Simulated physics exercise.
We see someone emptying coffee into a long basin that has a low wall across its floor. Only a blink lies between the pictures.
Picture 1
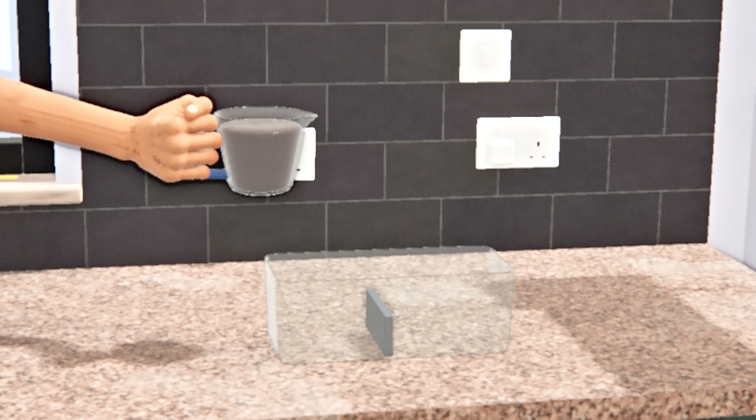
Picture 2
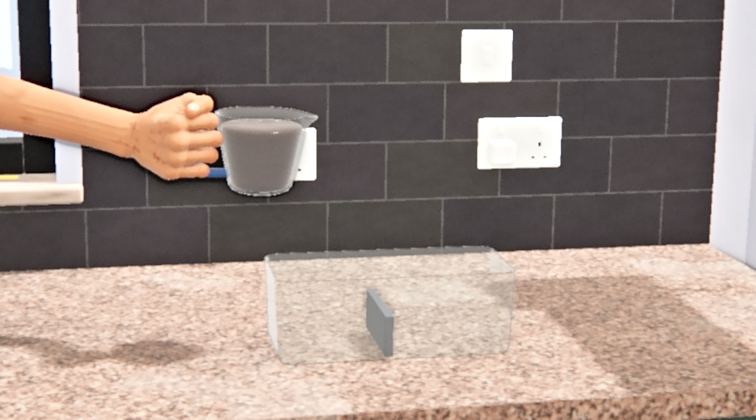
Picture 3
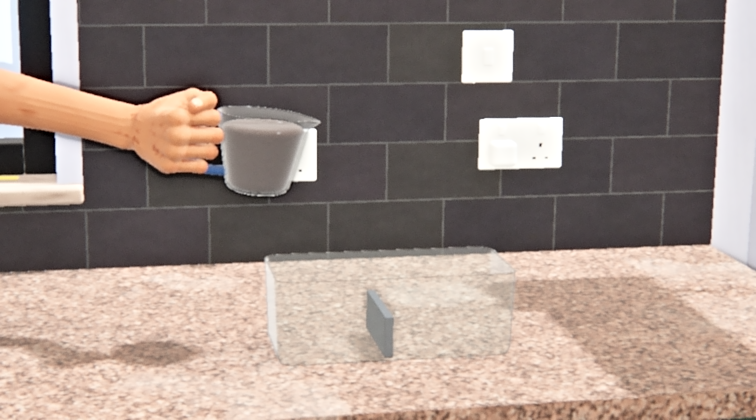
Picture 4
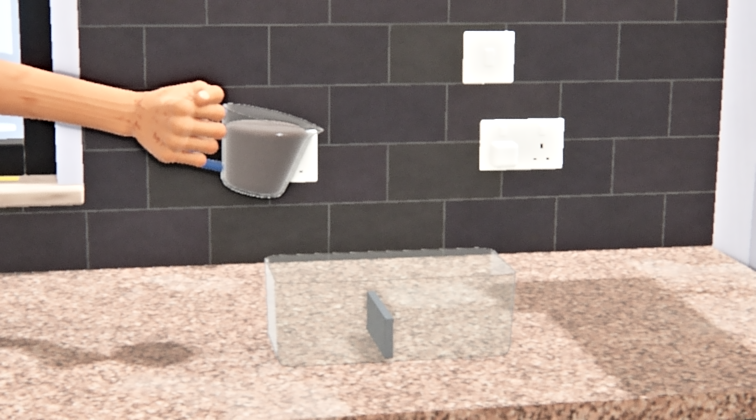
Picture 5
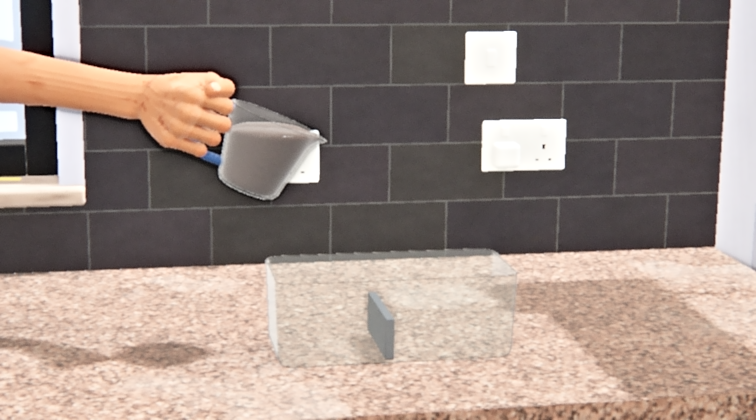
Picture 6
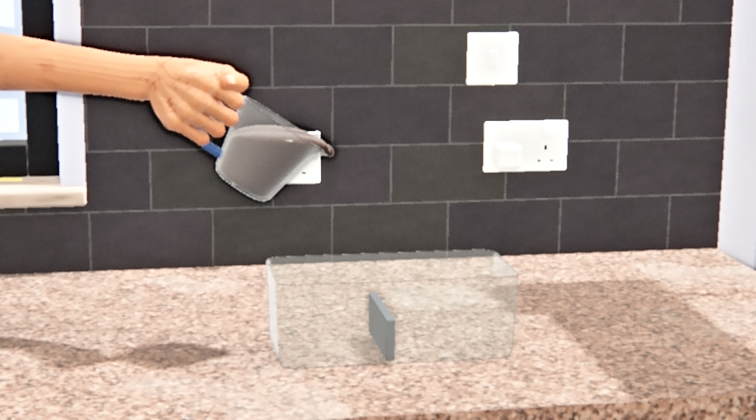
The video shows a hand holding a clear jug of greyish-brown liquid above a long transparent basin with a low grey divider on a speckled countertop, then tilting the jug rightward until the liquid reaches its lip.
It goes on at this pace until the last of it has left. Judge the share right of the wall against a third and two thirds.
In the end less than a third is right of the wall.
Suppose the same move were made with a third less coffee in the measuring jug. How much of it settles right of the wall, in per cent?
It comes to 5 per cent or so.
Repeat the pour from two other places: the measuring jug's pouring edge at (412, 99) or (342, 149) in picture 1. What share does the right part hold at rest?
The first gives 90 %, the second 30 %.
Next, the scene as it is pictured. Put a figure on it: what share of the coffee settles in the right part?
Close to 10 per cent.
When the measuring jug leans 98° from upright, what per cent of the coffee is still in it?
Some 35 per cent.
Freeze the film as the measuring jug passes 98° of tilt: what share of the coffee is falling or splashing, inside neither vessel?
Roughly 35 in a hundred.
A moment on, the measuring jug is tipped on its side and 33 per cent is still to pour, 29 is left of the wall and 4 right of it.
Next, the measuring jug is tipped right over and 1 per cent is still to pour, 83 is left of the wall and 5 right of it.
Then the measuring jug is tipped right over and 0 per cent is still to pour, 86 is left of the wall and 8 right of it.
Later the measuring jug is tipped right over and 0 per cent is still to pour, 86 is left of the wall and 8 right of it.
At rest 86 per cent lies left of the wall, 8 right of it and 6 outside.
